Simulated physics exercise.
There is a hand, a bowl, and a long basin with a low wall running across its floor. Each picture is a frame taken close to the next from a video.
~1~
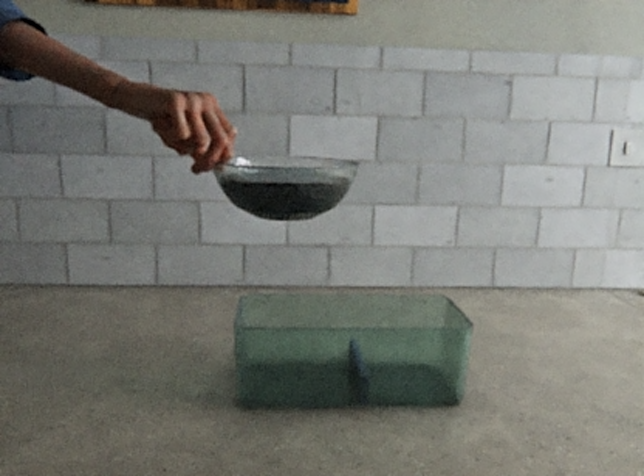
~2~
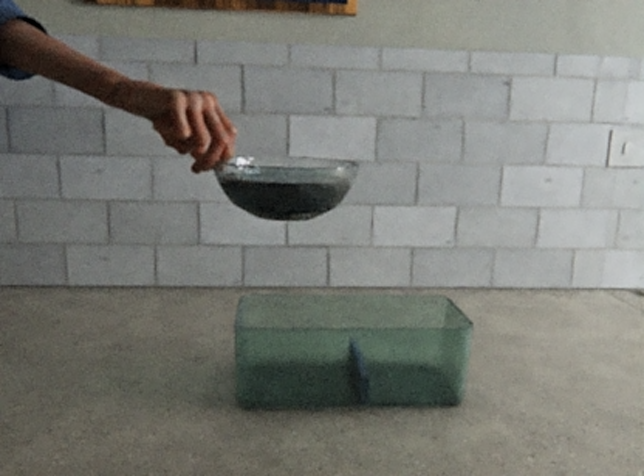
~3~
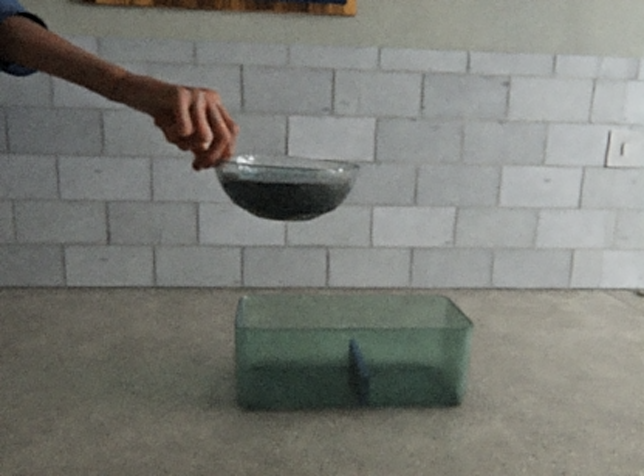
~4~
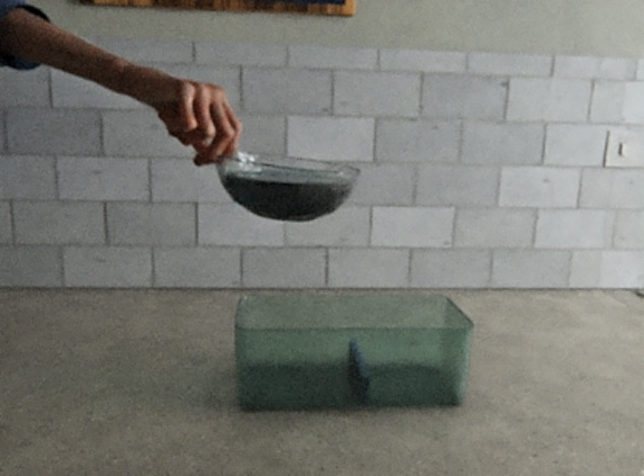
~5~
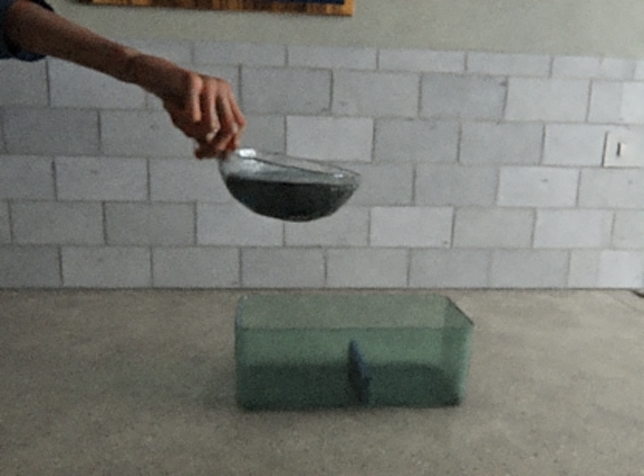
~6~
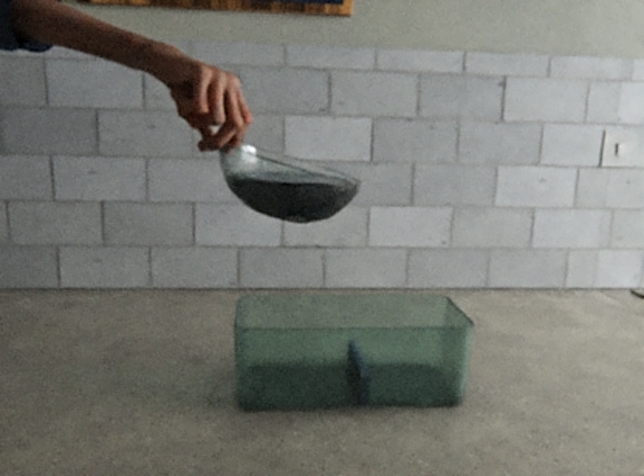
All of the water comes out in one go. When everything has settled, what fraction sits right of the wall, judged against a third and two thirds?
It settles with more than two thirds on the right.
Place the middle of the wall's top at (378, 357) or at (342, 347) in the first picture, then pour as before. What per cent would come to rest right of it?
The first one comes to 60 percent, while the second comes to 95 percent.
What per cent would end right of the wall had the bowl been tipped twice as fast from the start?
Close to 55 per cent.
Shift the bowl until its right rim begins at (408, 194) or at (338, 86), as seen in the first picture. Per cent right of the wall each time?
Close to 70 in a hundred, and close to 70 in a hundred.
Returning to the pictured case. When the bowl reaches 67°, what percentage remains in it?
Close to 30 per cent.
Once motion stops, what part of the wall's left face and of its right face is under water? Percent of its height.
On the left 20 %, on the right 90 %.
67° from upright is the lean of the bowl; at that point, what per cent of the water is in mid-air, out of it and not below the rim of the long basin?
40 %.
A moment on, the bowl is tipped part way and 30 per cent is still to pour, 1 is left of the wall and 32 right of it.
Next, the bowl is tipped right over and 0 per cent is still to pour, 17 is left of the wall and 81 right of it.
Then the bowl is tipped right over and 0 per cent is still to pour, 22 is left of the wall and 77 right of it.
Later the bowl is tipped right over and 0 per cent is still to pour, 22 is left of the wall and 77 right of it.
Finally, 23 per cent lies left of the wall, 76 right of it and 1 outside.
